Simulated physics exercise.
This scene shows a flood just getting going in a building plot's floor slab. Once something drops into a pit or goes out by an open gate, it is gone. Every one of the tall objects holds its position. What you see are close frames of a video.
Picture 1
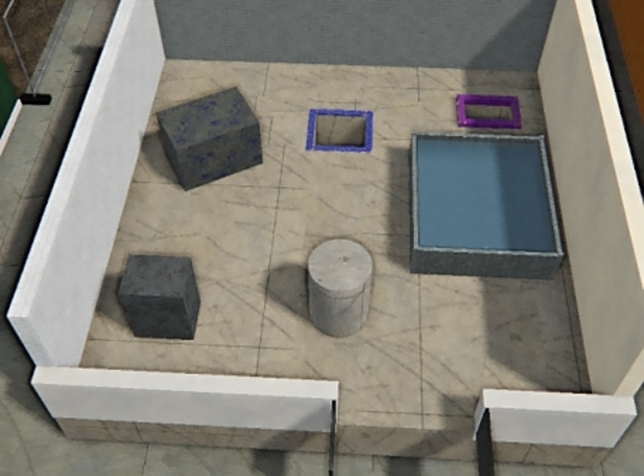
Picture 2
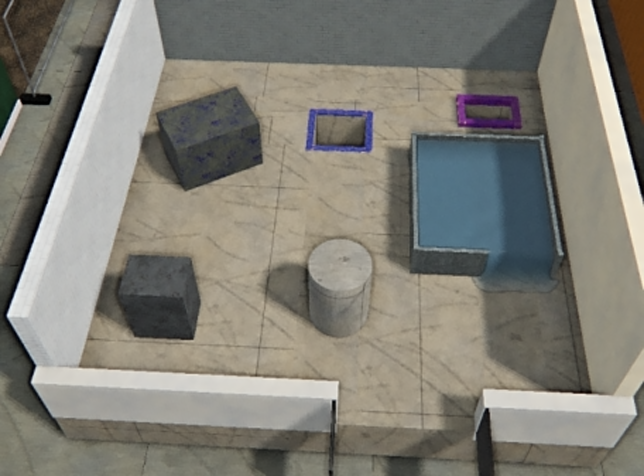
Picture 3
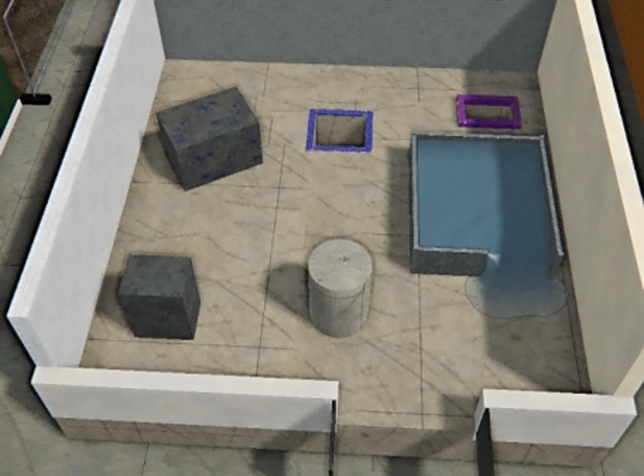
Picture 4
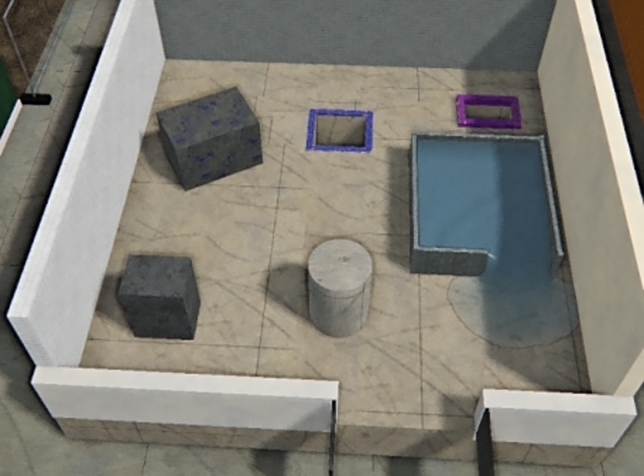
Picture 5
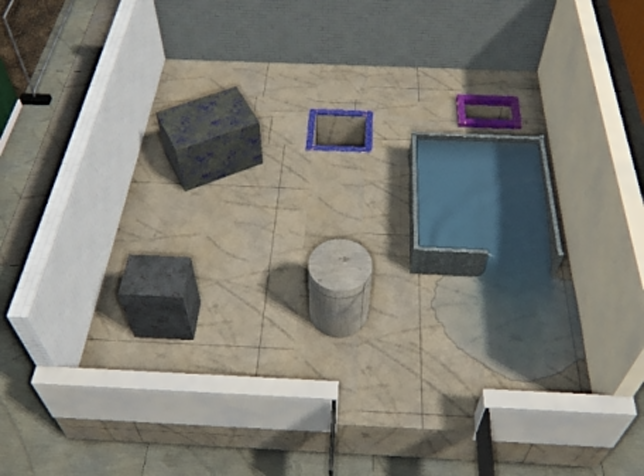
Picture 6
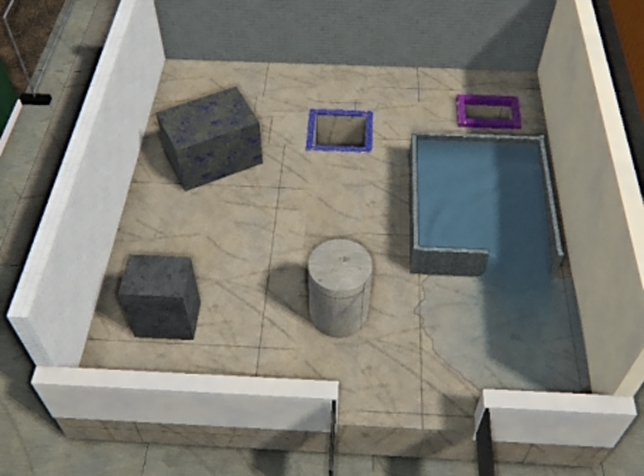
In the video, a walled floor holds two dark blocks, a pale cylinder, two framed openings and a water-filled tank; the tank's front right side opens, and water pours out, spreading across the floor toward the viewer and leftward.
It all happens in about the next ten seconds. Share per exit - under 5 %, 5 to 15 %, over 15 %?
Gate: Over 15 %. Blue pit: Under 5 %. Purple pit: Under 5 %.
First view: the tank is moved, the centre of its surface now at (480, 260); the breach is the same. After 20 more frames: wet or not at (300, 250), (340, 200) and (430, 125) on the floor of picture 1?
In sequence: Unflooded, next unflooded, then unflooded.
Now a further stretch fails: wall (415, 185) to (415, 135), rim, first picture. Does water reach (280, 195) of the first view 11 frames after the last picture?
Short answer - sodden.
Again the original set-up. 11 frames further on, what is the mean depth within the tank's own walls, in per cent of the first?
Near 64 in a hundred.
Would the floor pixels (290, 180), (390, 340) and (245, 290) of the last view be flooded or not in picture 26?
Taking them in the order given: Spared, then swamped, then spared.
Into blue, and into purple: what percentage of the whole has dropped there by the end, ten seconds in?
That's 2 per cent for the first and 0 per cent for the second.
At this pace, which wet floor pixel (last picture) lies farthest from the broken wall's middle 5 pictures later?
Pixel estimate: (407, 410).
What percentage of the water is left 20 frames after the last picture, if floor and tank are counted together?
Roughly 92 per cent.
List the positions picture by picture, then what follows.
The first frame shows the open tank at (482, 193) is whole and still.
In the second frame, water pours out at (517, 269) and has run to (478, 280).
In the third frame, the front is at (489, 311), out from the gap at (517, 270).
In the fourth frame, water pours out at (517, 270) and has run to (500, 340).
In the fifth frame, the front is at (508, 371), out from the gap at (517, 270).
In the sixth frame, water pours out at (517, 270) and has run to a hidden place.
A moment on, water covers 10 % of the floor; the gate 0 %, the blue pit 0 %, the purple pit 0 %.
Next, water covers 15 % of the floor; the gate 2 %, the blue pit 0 %, the purple pit 0 %.
Then, water covers 25 % of the floor; the gate 7 %, the blue pit 0 %, the purple pit 0 %.
Later, water covers 45 % of the floor; the gate 14 %, the blue pit 0 %, the purple pit 0 %.
In the end, water covers 70 % of the floor; the gate 22 %, the blue pit 2 %, the purple pit 0 %.
